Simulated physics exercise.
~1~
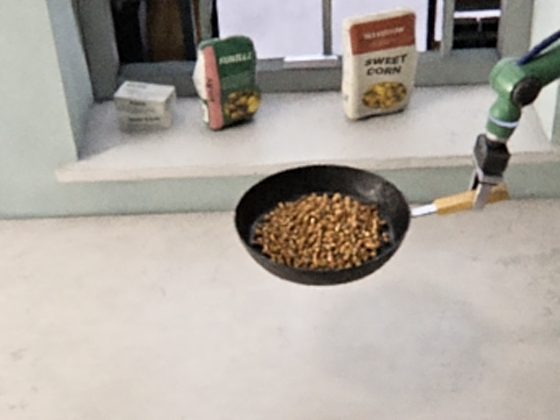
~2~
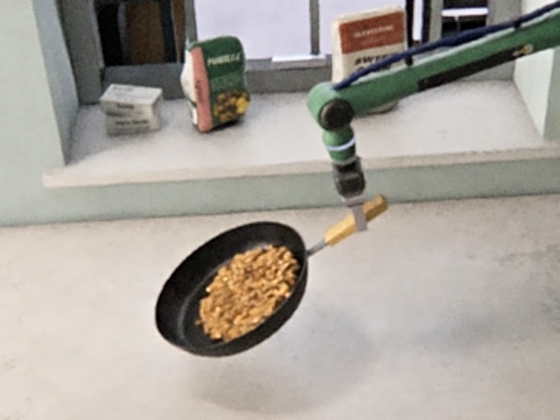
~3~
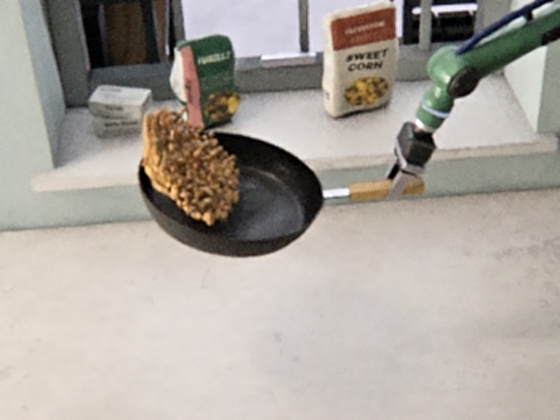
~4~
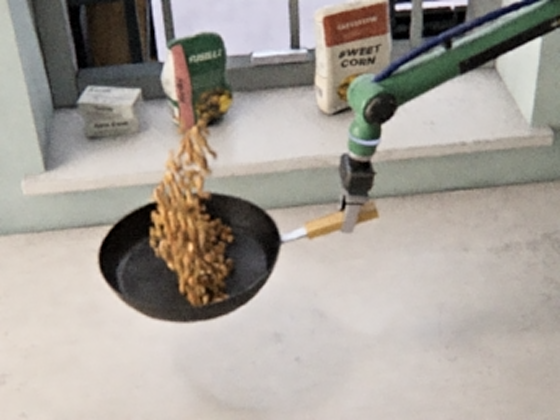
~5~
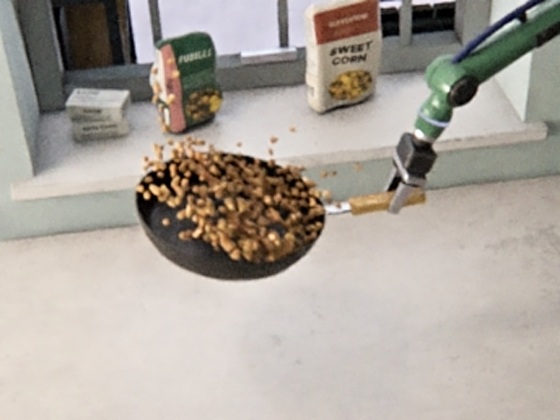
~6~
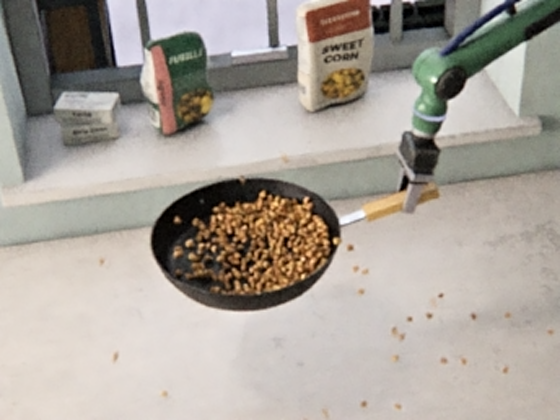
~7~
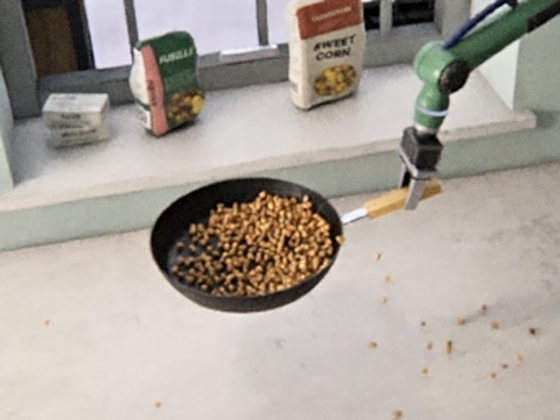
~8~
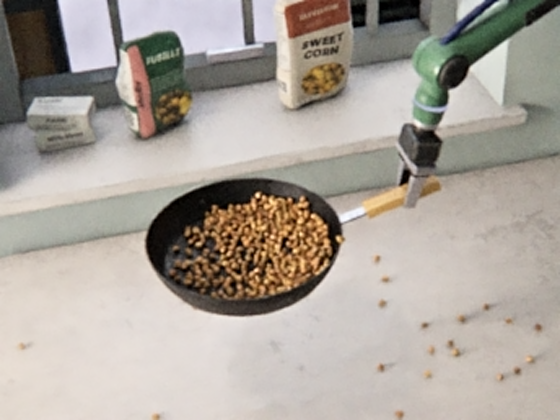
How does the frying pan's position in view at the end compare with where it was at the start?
At the end the frying pan sits further to the left and slightly lower in view than it did at the start.
